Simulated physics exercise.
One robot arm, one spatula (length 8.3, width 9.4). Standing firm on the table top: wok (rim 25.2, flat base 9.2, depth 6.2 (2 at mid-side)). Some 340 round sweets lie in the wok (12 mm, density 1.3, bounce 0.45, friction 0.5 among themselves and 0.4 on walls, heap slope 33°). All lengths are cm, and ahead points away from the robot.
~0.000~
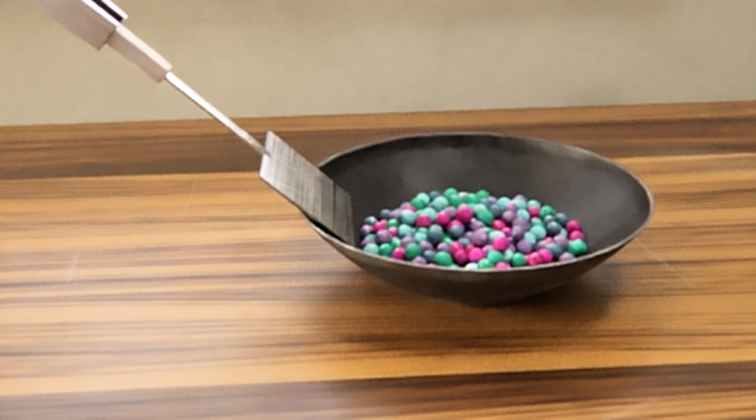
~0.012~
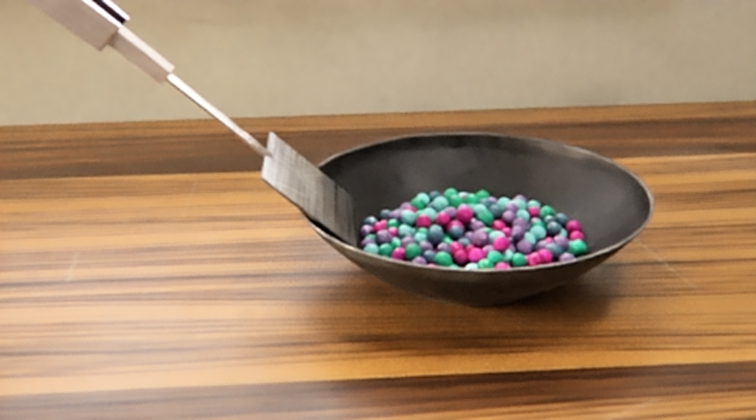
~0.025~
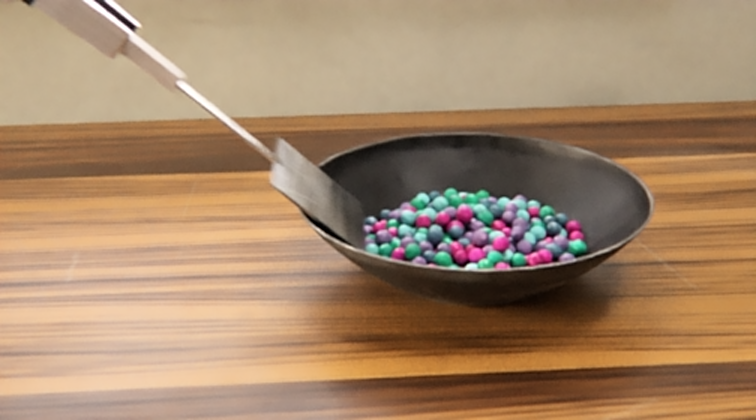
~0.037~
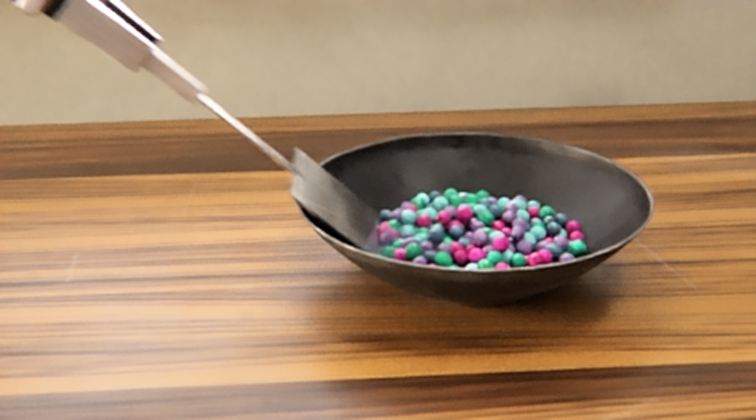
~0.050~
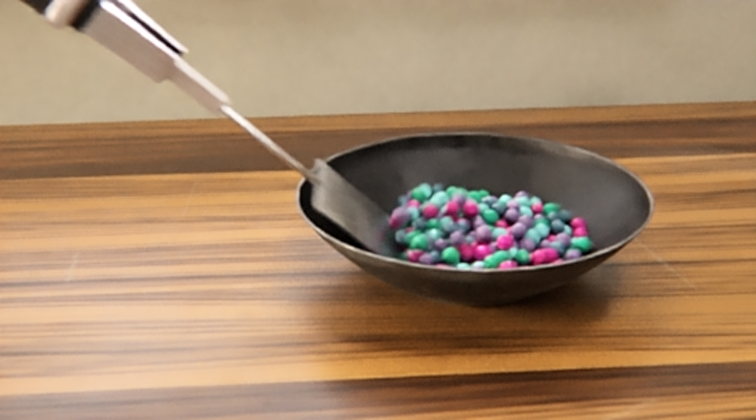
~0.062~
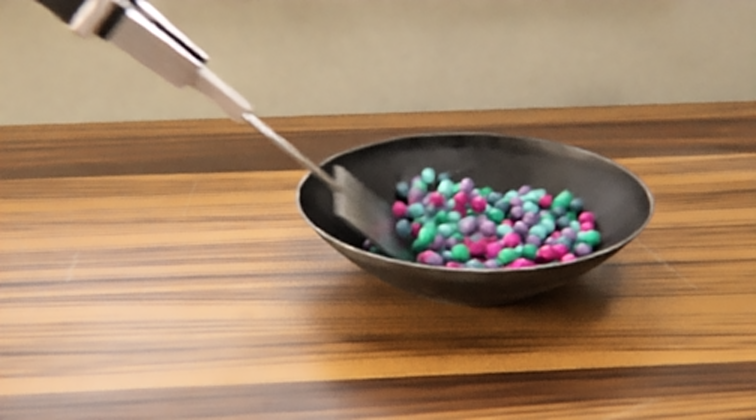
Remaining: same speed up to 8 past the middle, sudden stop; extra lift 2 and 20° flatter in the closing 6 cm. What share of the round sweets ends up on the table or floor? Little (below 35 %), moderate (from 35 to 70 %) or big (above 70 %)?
Answer: Moderate; from 35 to 70 % of the round sweets finish on the table or floor.
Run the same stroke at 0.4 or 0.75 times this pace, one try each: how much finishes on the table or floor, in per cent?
About 20 and 45 per cent.
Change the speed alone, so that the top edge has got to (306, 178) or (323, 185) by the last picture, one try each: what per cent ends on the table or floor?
About 30 and 45 per cent.
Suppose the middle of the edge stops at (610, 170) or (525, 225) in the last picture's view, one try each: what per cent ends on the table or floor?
About 60 and 15 per cent.
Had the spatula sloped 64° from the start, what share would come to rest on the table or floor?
Then about 55 per cent.
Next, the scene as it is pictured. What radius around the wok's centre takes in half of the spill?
Roughly 32 cm.
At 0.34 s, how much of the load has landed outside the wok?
About 20 per cent.
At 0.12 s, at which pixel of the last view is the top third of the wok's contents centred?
Around (570, 192).
After 0.09 s, sloping 43°, highest piece 9 above the table; 338 in the wok.
After 0.12 s, sloping 37°, highest piece 11 above the table; 335 in the wok, 3 on the blade or in flight.
After 0.34 s, sloping 23°, highest piece 19 above the table; 151 in the wok, 61 on the table or floor, 126 on the blade or in flight.
After 1.39 s, sloping 23°, highest piece 4 above the table; 187 on the table or floor, 151 in the wok.
At rest, 187 on the table or floor, 151 in the wok. That is 55 % on the table or floor.
